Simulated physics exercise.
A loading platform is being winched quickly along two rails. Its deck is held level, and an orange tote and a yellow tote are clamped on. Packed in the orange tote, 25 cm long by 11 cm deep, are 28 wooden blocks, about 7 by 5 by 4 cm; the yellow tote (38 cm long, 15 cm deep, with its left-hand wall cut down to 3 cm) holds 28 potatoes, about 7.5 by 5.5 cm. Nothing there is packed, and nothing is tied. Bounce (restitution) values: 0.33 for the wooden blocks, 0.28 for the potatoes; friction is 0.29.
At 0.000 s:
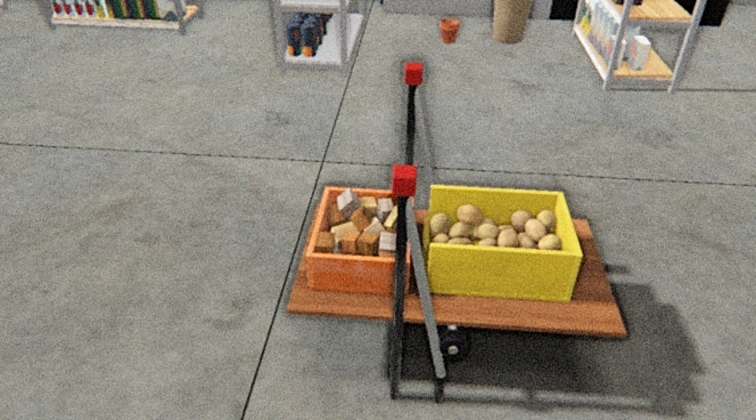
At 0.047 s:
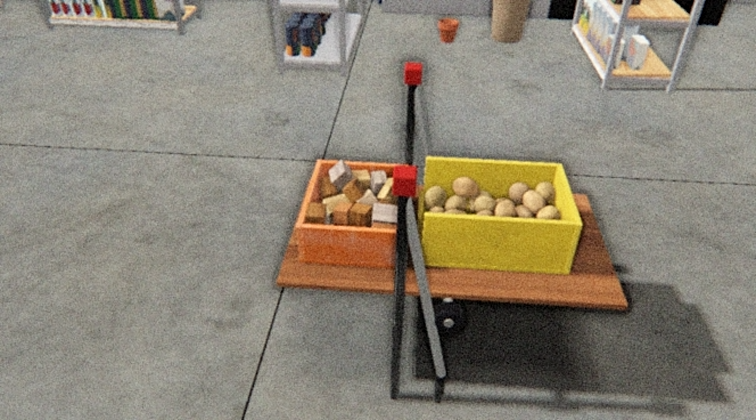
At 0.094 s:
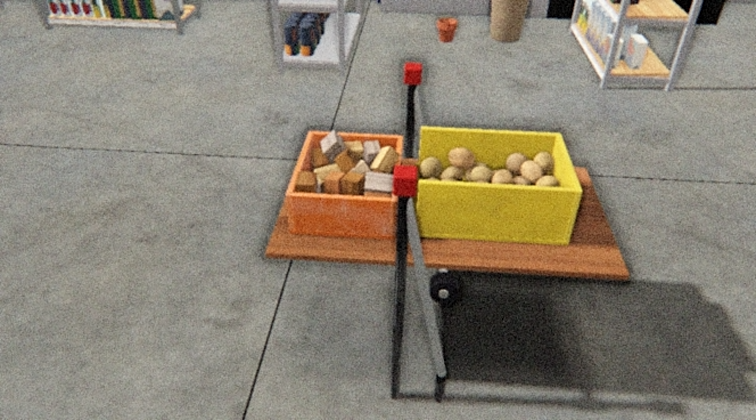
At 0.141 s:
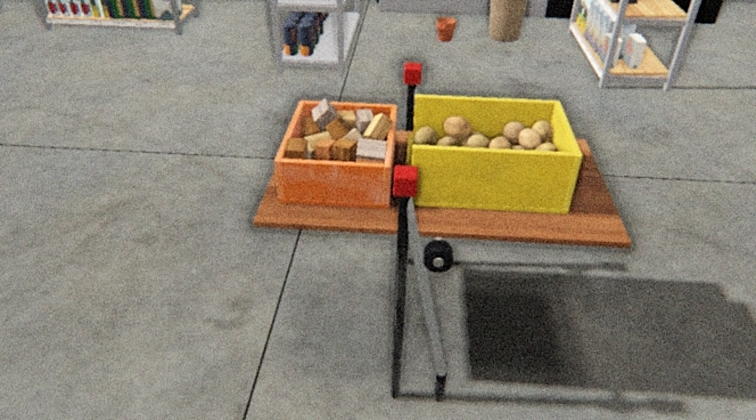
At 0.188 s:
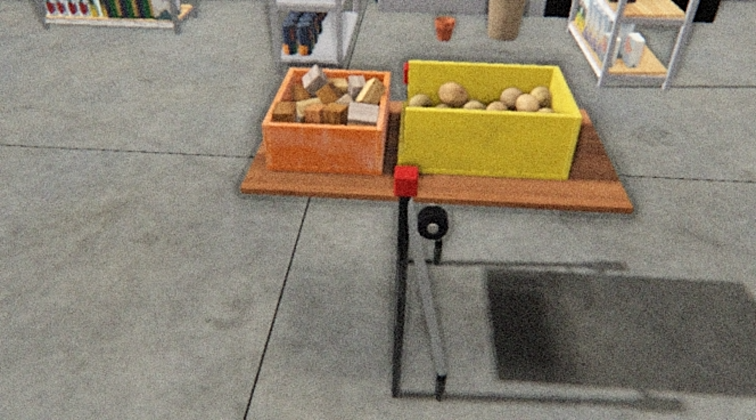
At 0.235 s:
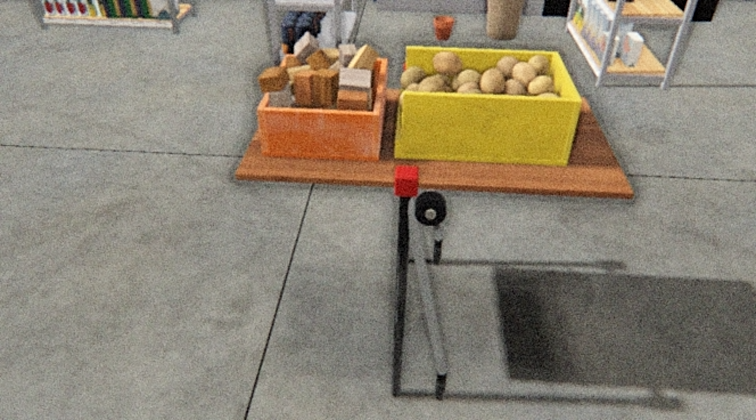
The clip shows a wooden platform rising past red-topped posts, carrying an orange tote of wooden blocks on the left and a yellow tote of potatoes on the right; then the blocks and potatoes lift higher within their totes.
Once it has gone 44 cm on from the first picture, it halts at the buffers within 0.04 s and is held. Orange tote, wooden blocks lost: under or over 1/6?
Over 1/6.
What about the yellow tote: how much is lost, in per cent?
I'd put the yellow tote at some 20 per cent.
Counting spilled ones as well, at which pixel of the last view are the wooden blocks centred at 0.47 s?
Middle approx. (293, 47).
After 0.31 s, 0 of 28 out of the orange tote and 0 of 28 out of the yellow tote.
After 0.47 s, 5 of 28 out of the orange tote and 4 of 28 out of the yellow tote.
After 0.69 s, 10 of 28 out of the orange tote and 6 of 28 out of the yellow tote.
Outcome (at 1.24 s), 10 of 28 out of the orange tote and 6 of 28 out of the yellow tote. Asked share, 10 of 28, 36 per cent.
